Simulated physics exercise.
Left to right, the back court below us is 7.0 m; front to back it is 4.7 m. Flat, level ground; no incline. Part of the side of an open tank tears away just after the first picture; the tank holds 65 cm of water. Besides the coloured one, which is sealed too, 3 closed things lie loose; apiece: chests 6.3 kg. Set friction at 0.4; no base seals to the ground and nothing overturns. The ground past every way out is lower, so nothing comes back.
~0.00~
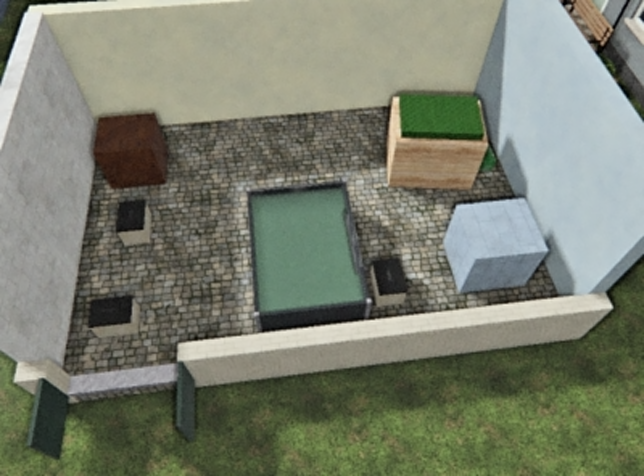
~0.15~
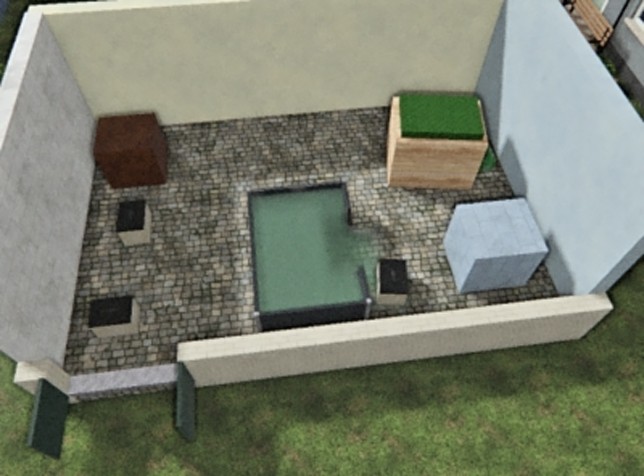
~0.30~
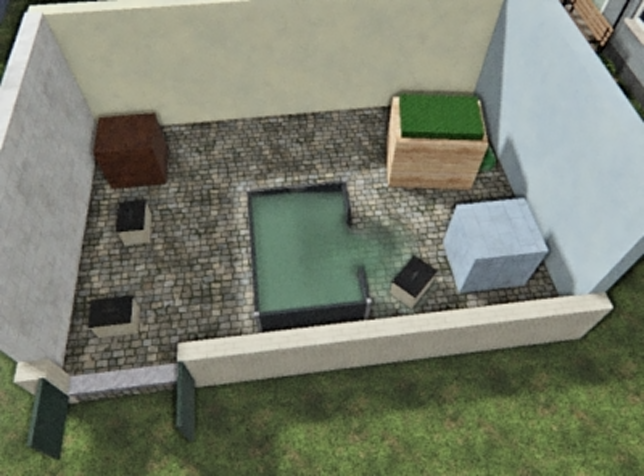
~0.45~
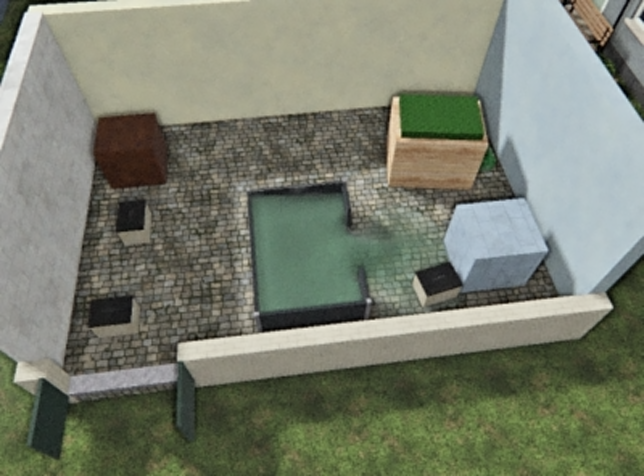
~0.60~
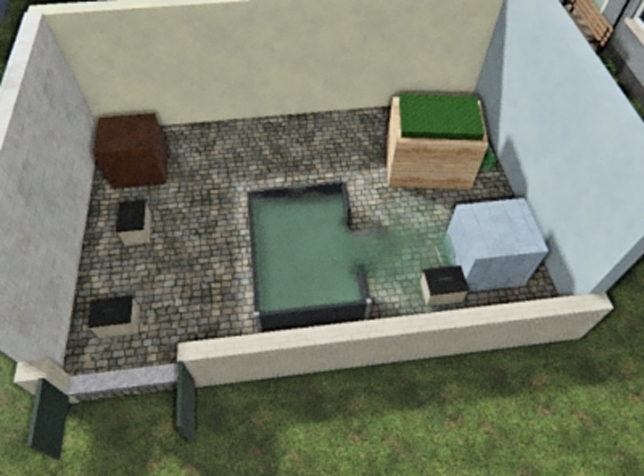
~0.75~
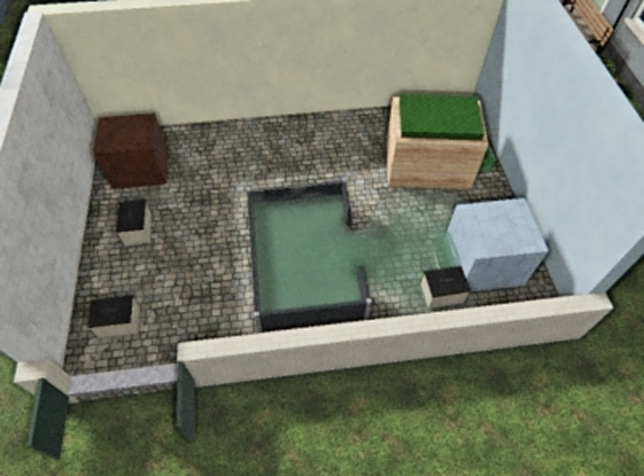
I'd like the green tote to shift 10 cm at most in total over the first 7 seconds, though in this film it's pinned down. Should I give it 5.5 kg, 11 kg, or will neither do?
Answer: Neither will do.
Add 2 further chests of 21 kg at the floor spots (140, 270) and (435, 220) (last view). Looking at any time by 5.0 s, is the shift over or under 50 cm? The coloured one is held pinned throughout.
Going through them in that order, the answers are not too far and too far.
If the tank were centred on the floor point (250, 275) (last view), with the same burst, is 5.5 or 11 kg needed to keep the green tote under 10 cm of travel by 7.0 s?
Well, then even the heavier fails.
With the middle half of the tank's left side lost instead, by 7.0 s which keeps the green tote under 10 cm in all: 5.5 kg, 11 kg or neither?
Under that change, the lighter pick does it.
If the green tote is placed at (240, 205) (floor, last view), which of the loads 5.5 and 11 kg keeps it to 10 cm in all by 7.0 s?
Short version: The heftier mass only.
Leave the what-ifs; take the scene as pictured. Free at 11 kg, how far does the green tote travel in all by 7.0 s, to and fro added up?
250 cm or so in all.
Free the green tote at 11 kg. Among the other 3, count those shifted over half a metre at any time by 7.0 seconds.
I make it 1.
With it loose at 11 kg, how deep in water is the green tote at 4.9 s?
Close to 7 cm deep.
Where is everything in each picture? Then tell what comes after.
The first frame shows the green tote at (484, 153) rests on the ground; 2.8 m2 under water; 0 of 4 have shifted.
The second frame shows the green tote at (484, 153), on the bottom; 3.3 m2 under water; 1 of 4 have shifted.
The third frame shows the green tote at (484, 153) rests on the ground; water covers 4.1 m2; 1 of 4 have shifted.
The fourth frame shows the green tote at (484, 153), on the bottom; 5.2 m2 under water; 1 of 4 have shifted.
The fifth frame shows the green tote at (484, 153) rests on the ground; water covers 6.0 m2; 1 of 4 have shifted.
The sixth frame shows the green tote at (484, 153) rests on the ground; 6.6 m2 under water; 1 of 4 have shifted.
After 1.4 s the green tote would be 0 cm from its start with 5.5 kg and 0 cm from its start with 11 kg; 2 cm of water round it then.
After 3.1 s the green tote would be 18 cm from its start with 5.5 kg and 30 cm from its start with 11 kg; 7 cm of water round it then.
After 4.9 s the green tote would be 136 cm from its start with 5.5 kg and 146 cm from its start with 11 kg; 7 cm of water round it then.
After 7.0 s the green tote would be 258 cm from its start with 5.5 kg and 155 cm from its start with 11 kg; 6 cm of water round it then.
